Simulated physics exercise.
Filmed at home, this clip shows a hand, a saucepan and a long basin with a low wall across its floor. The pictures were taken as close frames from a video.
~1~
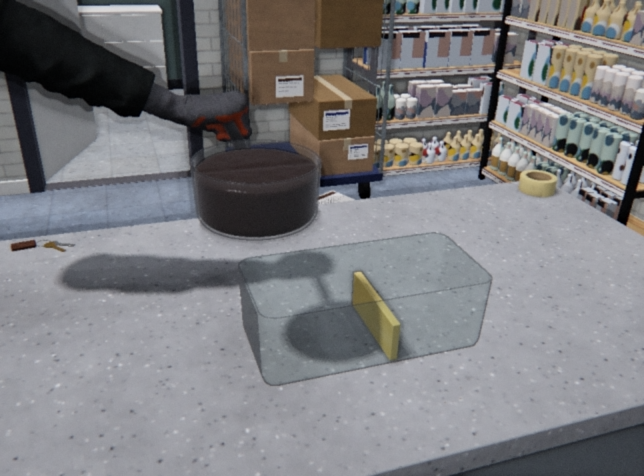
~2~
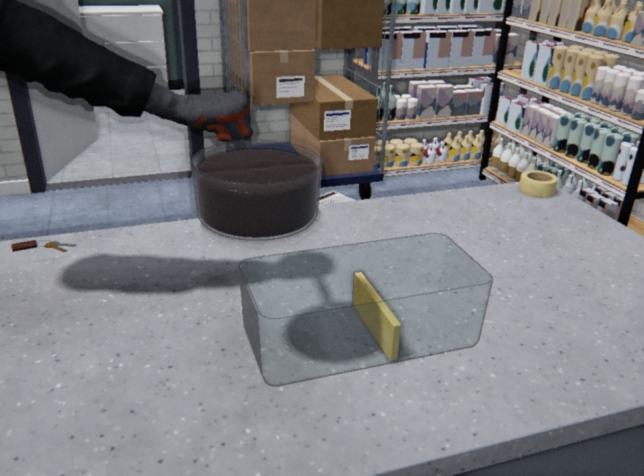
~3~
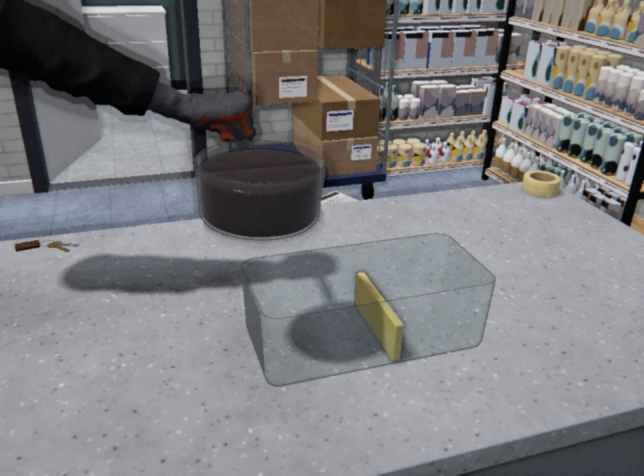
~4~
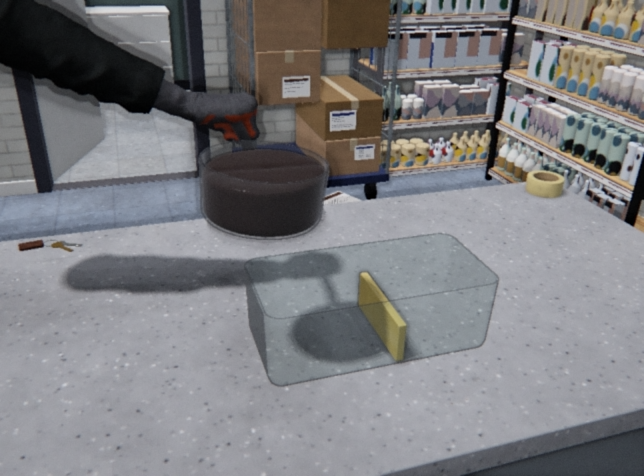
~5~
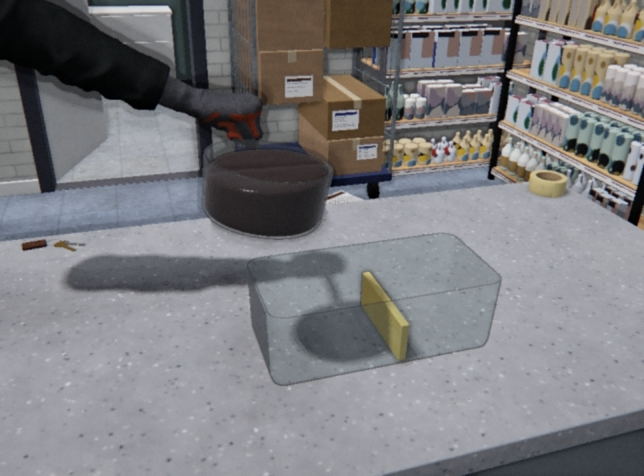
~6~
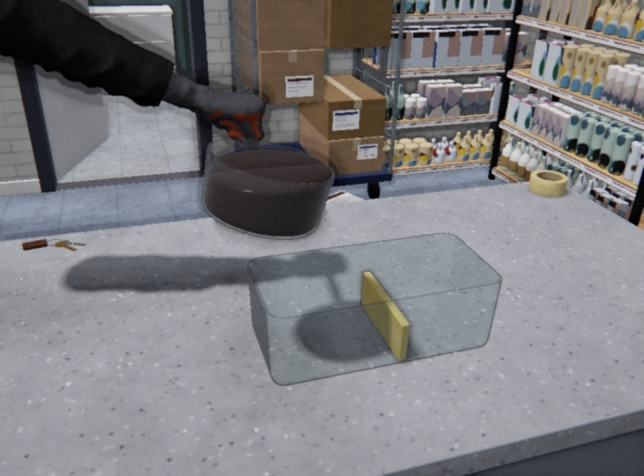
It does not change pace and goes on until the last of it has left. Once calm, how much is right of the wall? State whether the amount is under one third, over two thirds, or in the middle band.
Short answer, the right side fails to reach a third.
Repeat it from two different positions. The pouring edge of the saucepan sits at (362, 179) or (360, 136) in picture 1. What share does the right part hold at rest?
70 % and 75 %.
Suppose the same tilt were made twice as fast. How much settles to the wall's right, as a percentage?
Share on the right: Some 5 percent.
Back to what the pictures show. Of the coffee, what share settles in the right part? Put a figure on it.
Roughly 20 percent of it.
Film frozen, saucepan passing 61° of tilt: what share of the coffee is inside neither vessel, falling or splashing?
It's about 30 per cent.
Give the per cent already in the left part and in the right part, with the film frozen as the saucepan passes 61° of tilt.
Left 15 %, right 5 %.
A moment on, the saucepan is tipped part way and 52 per cent is still to pour, 16 is left of the wall and 3 right of it.
Next, the saucepan is tipped on its side and 12 per cent is still to pour, 62 is left of the wall and 18 right of it.
Then the saucepan is tipped on its side and 1 per cent is still to pour, 78 is left of the wall and 18 right of it.
Later the saucepan is tipped on its side and 0 per cent is still to pour, 81 is left of the wall and 18 right of it.
In the end 81 per cent lies left of the wall, 18 right of it and 1 outside.
